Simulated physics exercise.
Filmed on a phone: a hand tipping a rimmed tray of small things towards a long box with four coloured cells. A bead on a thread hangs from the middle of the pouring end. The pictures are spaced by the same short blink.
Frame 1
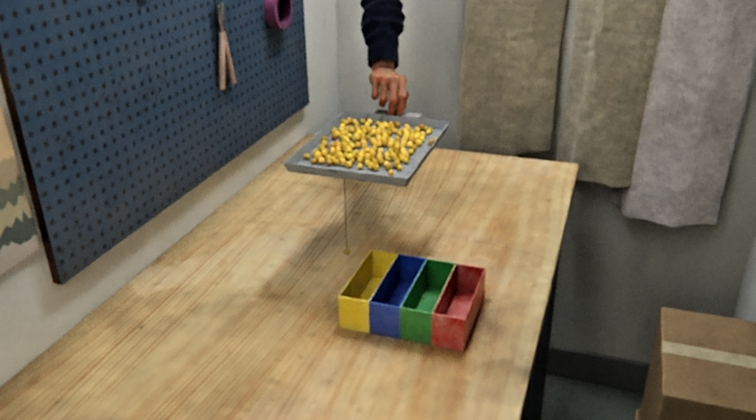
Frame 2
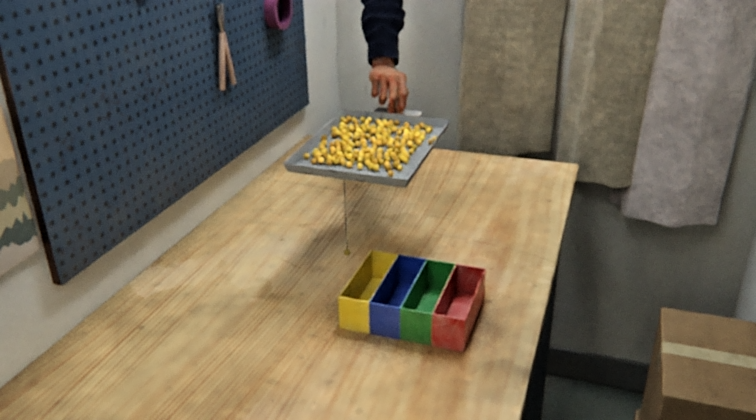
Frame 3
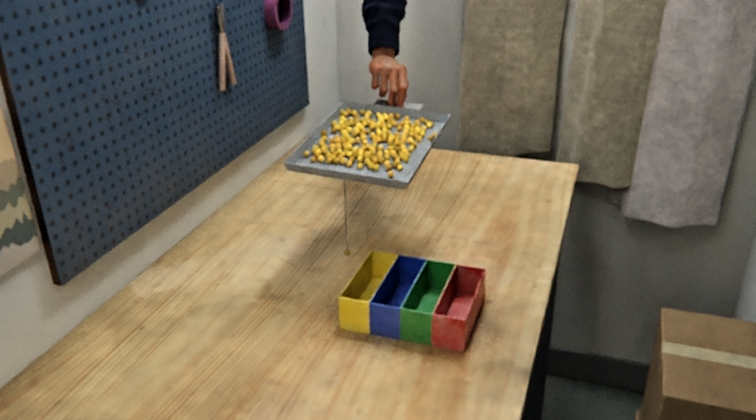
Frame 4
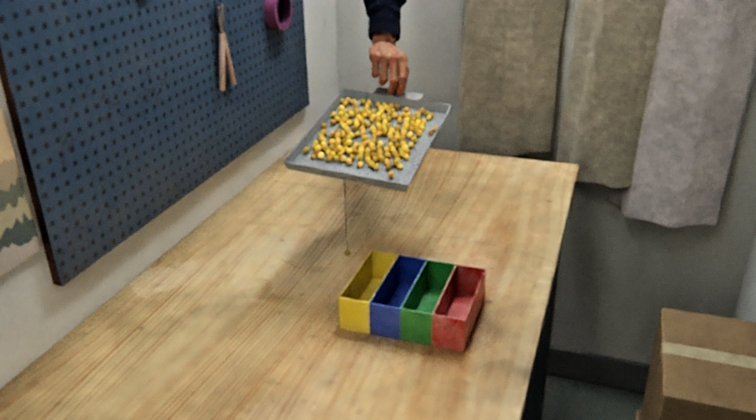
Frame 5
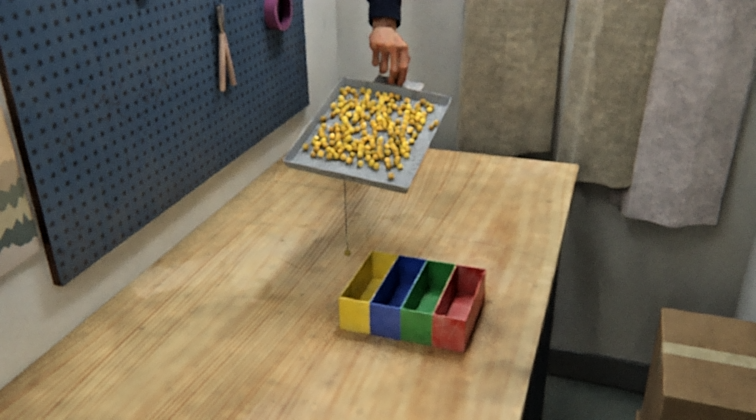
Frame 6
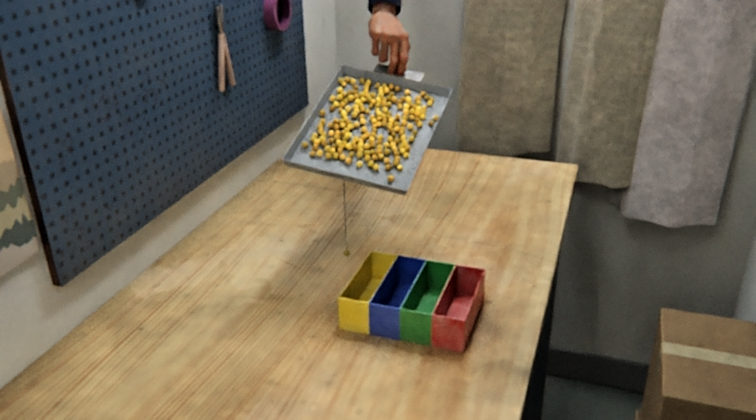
Above a wooden table, a hand raises the back of a tray of yellow puffed balls.
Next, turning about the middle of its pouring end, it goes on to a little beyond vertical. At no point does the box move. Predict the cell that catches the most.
I would say the blue one.
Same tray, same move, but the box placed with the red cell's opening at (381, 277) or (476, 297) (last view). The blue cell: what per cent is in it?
First placement: 0 per cent; second placement: 30 per cent.
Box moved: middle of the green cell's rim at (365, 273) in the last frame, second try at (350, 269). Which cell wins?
So the first one goes to the cell in red and the second to the cell in red.
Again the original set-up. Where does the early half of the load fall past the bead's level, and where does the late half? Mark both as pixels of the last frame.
The opening half passes (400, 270), the closing half (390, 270).
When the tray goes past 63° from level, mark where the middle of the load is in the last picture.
Look about (383, 173) in the last picture.
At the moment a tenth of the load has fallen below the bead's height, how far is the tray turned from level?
Close to 75 degrees, I reckon.
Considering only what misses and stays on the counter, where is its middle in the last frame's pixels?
Estimate: About (321, 315).
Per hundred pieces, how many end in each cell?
Yellow cell: 20 per cent; blue cell: 50 per cent; green cell: 10 per cent; red cell: 0 per cent.
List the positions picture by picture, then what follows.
Corners of the pouring end at (287, 162) and (405, 177), level; middle of the load at (375, 143), puffed corn balls; bead on its thread at (347, 252); yellow cell at (354, 311); blue cell at (385, 317); green cell at (416, 323); red cell at (448, 329), in the first frame.
Corners of the pouring end at (287, 162) and (405, 178), level; middle of the load at (374, 142), in the second frame.
Corners of the pouring end at (287, 161) and (406, 180), tipped barely, lowest at the right corner; middle of the load at (375, 138), in the third frame.
Corners of the pouring end at (287, 160) and (406, 183), tipped a little, lowest at the right corner; middle of the load at (375, 132), in the fourth frame.
Corners of the pouring end at (287, 159) and (406, 185), tipped clearly, lowest at the right corner; middle of the load at (375, 126), in the fifth frame.
Corners of the pouring end at (286, 158) and (405, 188), tipped clearly, lowest at the right corner; middle of the load at (374, 122); yellow cell at (354, 313); blue cell at (384, 319); green cell at (416, 324); red cell at (448, 330), in the sixth frame.
Soon after the last picture, tray tipped steeply; nearly all on the tray; a small part falling or outside the box.
A little later, tray tipped right over; about a quarter on the tray; about a quarter in the blue cell; a small part in the yellow cell; a small part in the green cell; about a quarter falling or outside the box.
Later still, tray tipped past a quarter turn; about half in the blue cell; about a quarter in the yellow cell; a small part in the green cell; a small part falling or outside the box.
At rest, tray tipped past a quarter turn; about half in the blue cell; about a quarter in the yellow cell; a small part in the green cell; none in the red cell; a small part outside the box.
